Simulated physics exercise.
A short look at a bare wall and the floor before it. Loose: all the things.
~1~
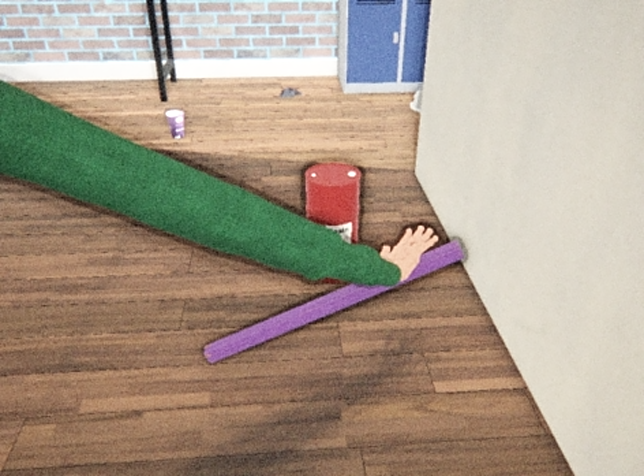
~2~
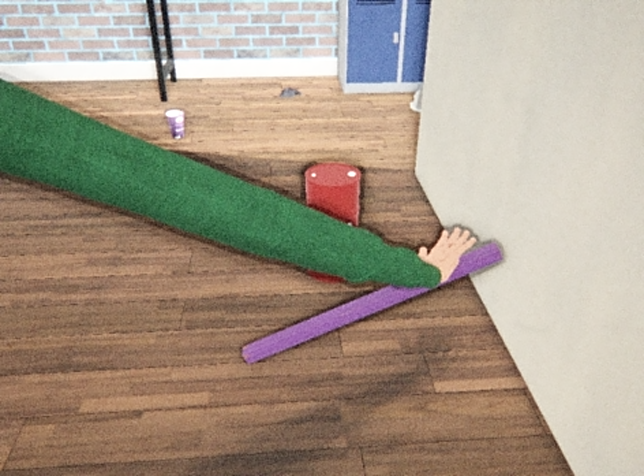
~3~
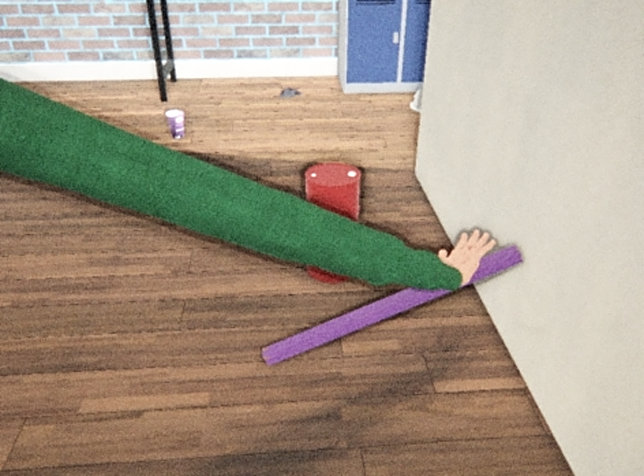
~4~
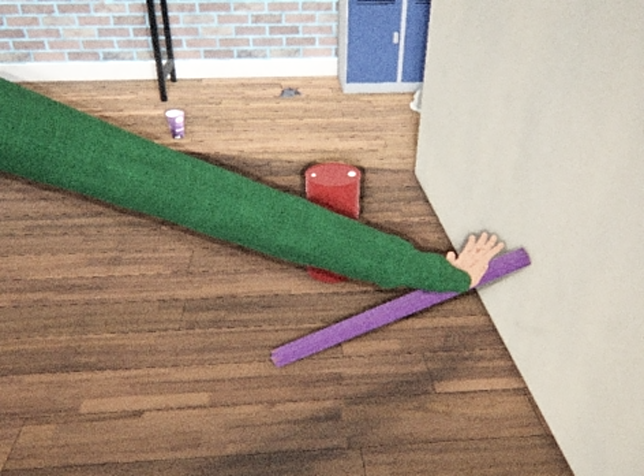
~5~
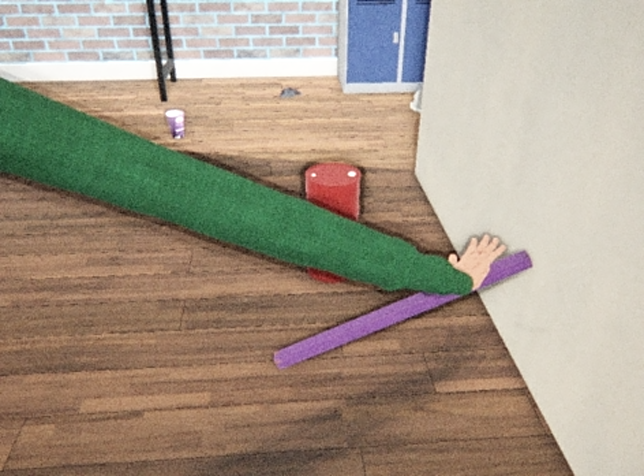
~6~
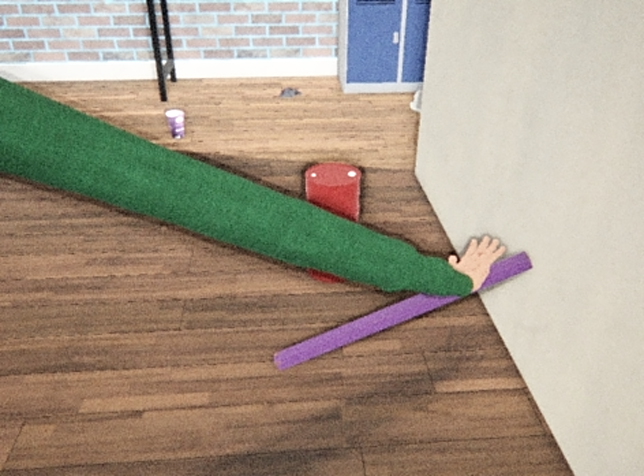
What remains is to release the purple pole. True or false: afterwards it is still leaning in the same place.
False.
Then, 0.30 s later than the last frame, purple pole 10° lower than it was left near (390, 330).
Then, 0.40 s later than the last frame, purple pole 25° lower than it was left near (384, 358).
Then, 0.60 s later than the last frame, purple pole 25° lower than it was left near (384, 356).
When it is over, moved from the start, purple pole; red canister as before. End places, in pixels of the last picture, purple pole near (384, 356). The pole slips out.
